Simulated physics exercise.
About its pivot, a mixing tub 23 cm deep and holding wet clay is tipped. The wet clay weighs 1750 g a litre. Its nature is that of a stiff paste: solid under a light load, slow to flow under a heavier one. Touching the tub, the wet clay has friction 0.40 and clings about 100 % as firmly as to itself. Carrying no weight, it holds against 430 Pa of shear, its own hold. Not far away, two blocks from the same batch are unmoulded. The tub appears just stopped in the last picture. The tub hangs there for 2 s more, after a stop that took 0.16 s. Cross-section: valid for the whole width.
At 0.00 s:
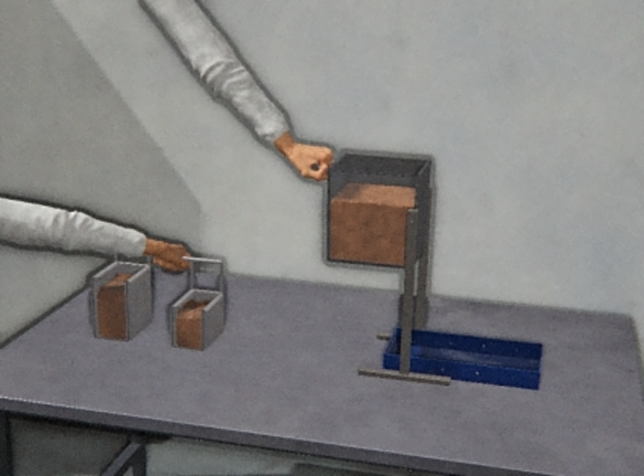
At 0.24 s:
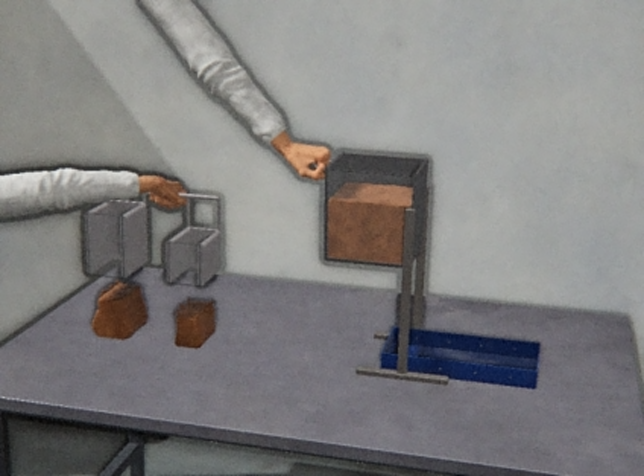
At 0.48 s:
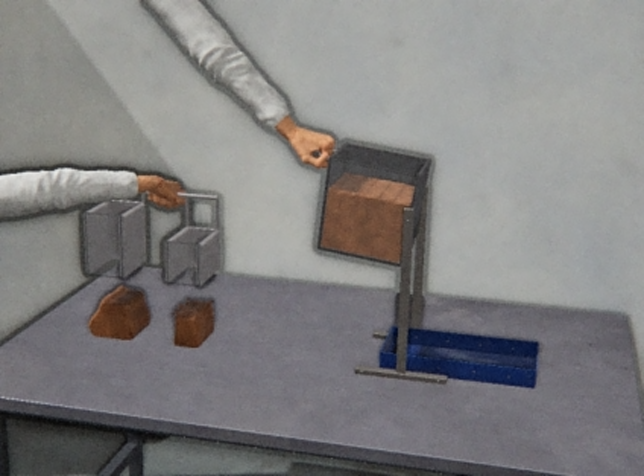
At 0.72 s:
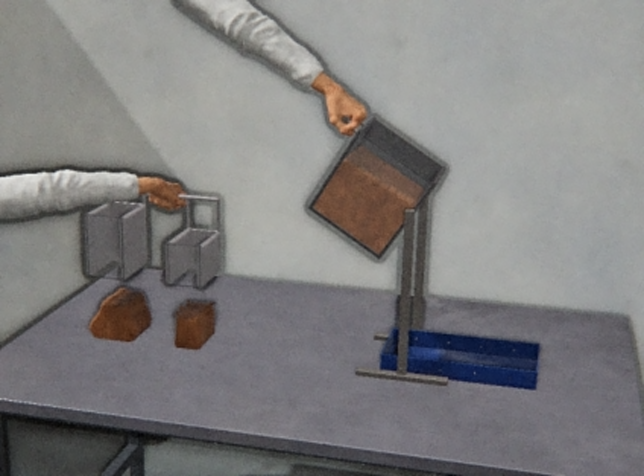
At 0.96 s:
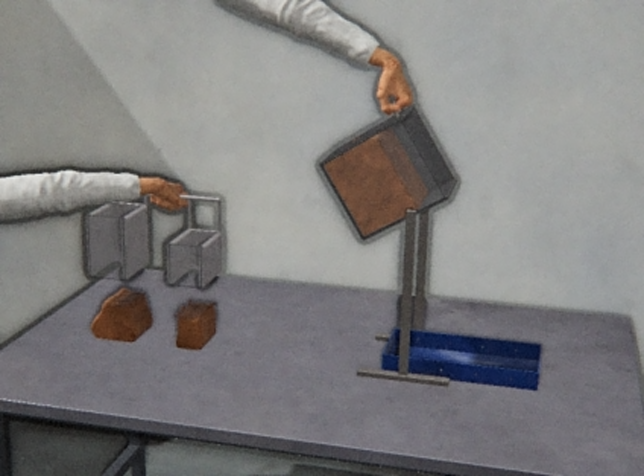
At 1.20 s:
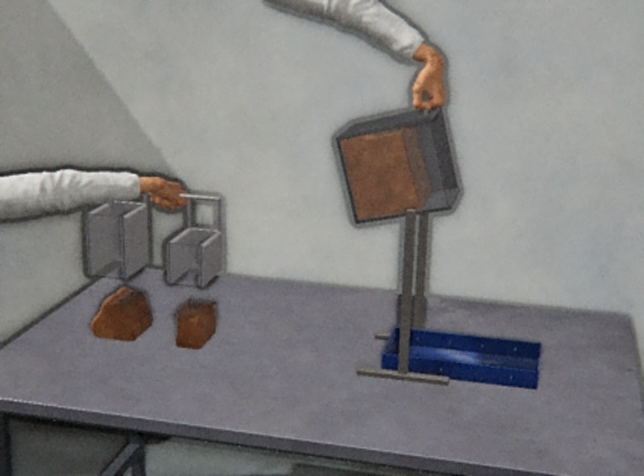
A hand lifts two moulds off brown clay blocks, then another tilts a clay-filled tub clockwise.
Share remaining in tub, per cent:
Near 100 percent.
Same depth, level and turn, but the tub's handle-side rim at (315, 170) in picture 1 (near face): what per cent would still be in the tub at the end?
I'd put it at close to 100 per cent.
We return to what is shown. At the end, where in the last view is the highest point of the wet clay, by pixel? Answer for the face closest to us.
Roughly at pixel (348, 140).
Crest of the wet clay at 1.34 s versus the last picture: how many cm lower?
Around 2 cm below its level in the last picture.
By 1.34 s, the tub is at 75 degrees and holds 100 %.
By 1.51 s, the tub is at 75 degrees and holds 100 %.
By 1.68 s, the tub is at 75 degrees and holds 100 %.
By 1.85 s, the tub is at 75 degrees and holds 100 %.
By 3.20 s, at the end, the tub is at 75 degrees and holds 100 %.
